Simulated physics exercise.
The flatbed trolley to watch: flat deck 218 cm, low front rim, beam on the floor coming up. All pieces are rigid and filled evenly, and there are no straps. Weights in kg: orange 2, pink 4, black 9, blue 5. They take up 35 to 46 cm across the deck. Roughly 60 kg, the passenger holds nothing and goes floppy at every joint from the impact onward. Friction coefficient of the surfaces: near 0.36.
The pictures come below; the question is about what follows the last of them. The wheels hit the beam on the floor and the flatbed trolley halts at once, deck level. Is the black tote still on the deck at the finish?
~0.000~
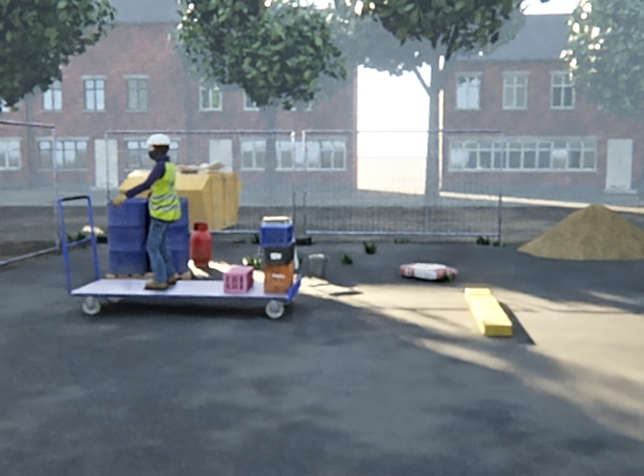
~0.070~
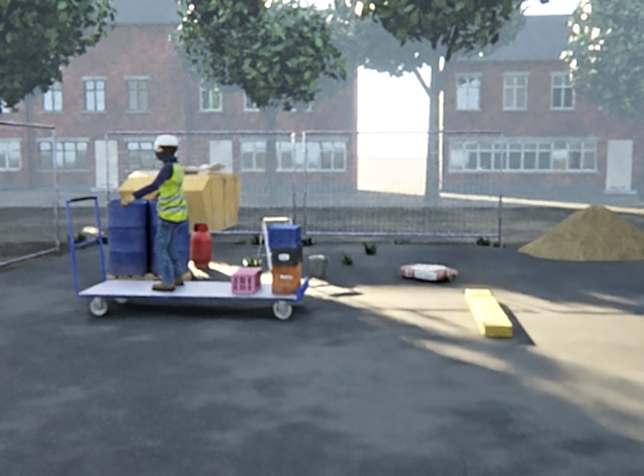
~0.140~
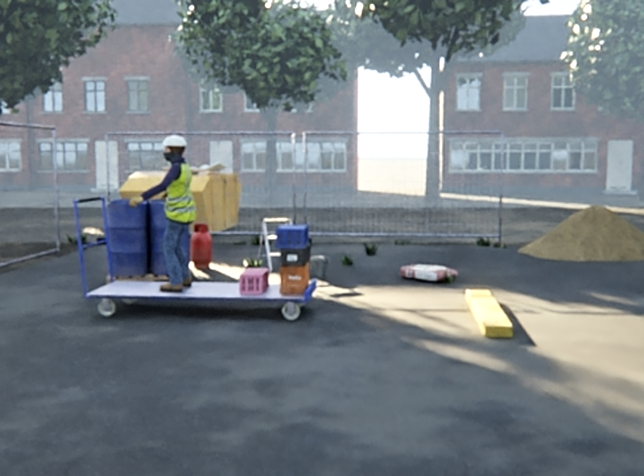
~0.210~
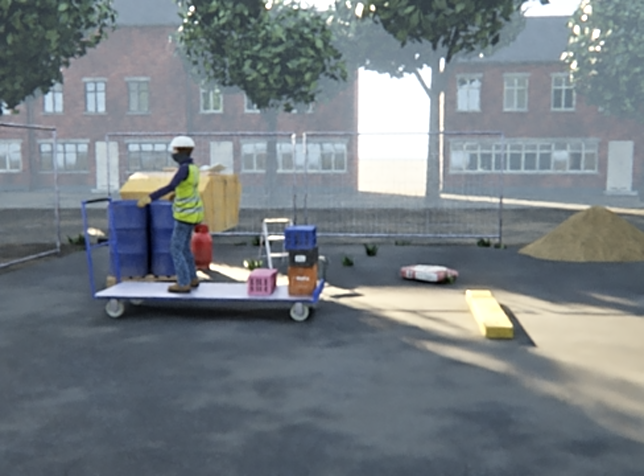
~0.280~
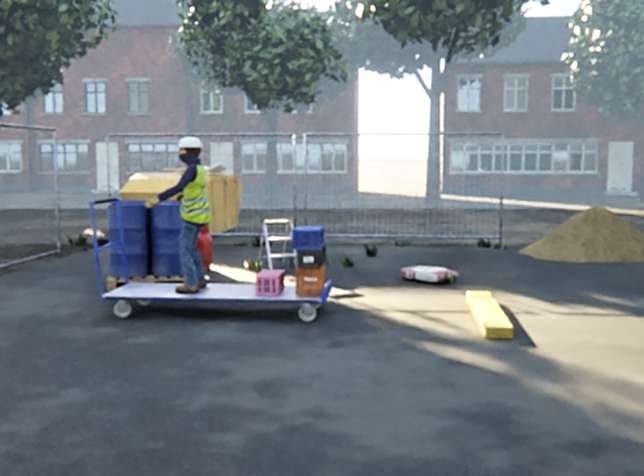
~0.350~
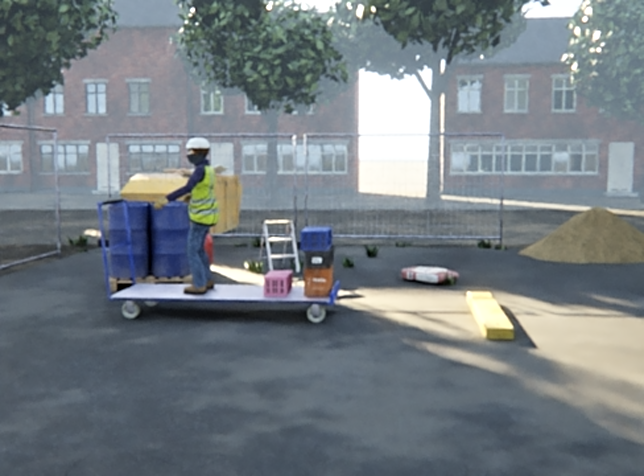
No.
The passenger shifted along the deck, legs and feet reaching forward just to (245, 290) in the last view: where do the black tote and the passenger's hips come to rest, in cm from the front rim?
The black item goes over by 40 cm, but the hips stay 70 cm behind the front rim.
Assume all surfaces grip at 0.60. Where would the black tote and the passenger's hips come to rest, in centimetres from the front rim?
You'd see the black one settle 30 cm beyond the front rim while the hips stop 80 cm short of it.
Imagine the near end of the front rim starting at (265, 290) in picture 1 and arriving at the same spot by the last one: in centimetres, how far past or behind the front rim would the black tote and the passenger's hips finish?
Black 60 past, hips 80 behind.
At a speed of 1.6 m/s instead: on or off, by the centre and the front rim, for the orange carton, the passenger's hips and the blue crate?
In that case orange on, hips on, blue off.
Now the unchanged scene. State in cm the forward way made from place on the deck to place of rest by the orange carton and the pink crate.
Orange 50 cm forward, pink 45 cm forward.
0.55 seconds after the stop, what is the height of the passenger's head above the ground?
The head is roughly 60 cm up.
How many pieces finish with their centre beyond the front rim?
3 of them.
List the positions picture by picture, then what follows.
The first picture shows black tote (280, 253), blue crate (277, 235), rim corner (290, 296); 0 cm covered, 187 to go.
The second picture shows black tote (288, 254), blue crate (285, 236), rim corner (298, 297); 8 cm covered, 179 to go.
The third picture shows black tote (296, 254), blue crate (293, 236), rim corner (306, 298); 16 cm covered, 171 to go.
The fourth picture shows black tote (304, 255), blue crate (301, 237), rim corner (315, 299); 23 cm covered, 163 to go.
The fifth picture shows black tote (312, 256), blue crate (309, 238), rim corner (323, 300); 31 cm covered, 155 to go.
The sixth picture shows black tote (320, 257), blue crate (317, 238), rim corner (332, 301); 39 cm covered, 147 to go. Speed about 1.1 m/s.
After 1.67 s the deck stops.
After 2.22 s the black tote is 18 cm past the rim, tilted 55°, near (504, 275) in the last picture's view.
After 2.67 s the black tote is 32 cm past the rim, tilted 90°, near (517, 306) in the last picture's view.
When all is still (4.7 s), past the rim, orange carton, black tote and blue crate; behind it, pink crate and the passenger's hips.
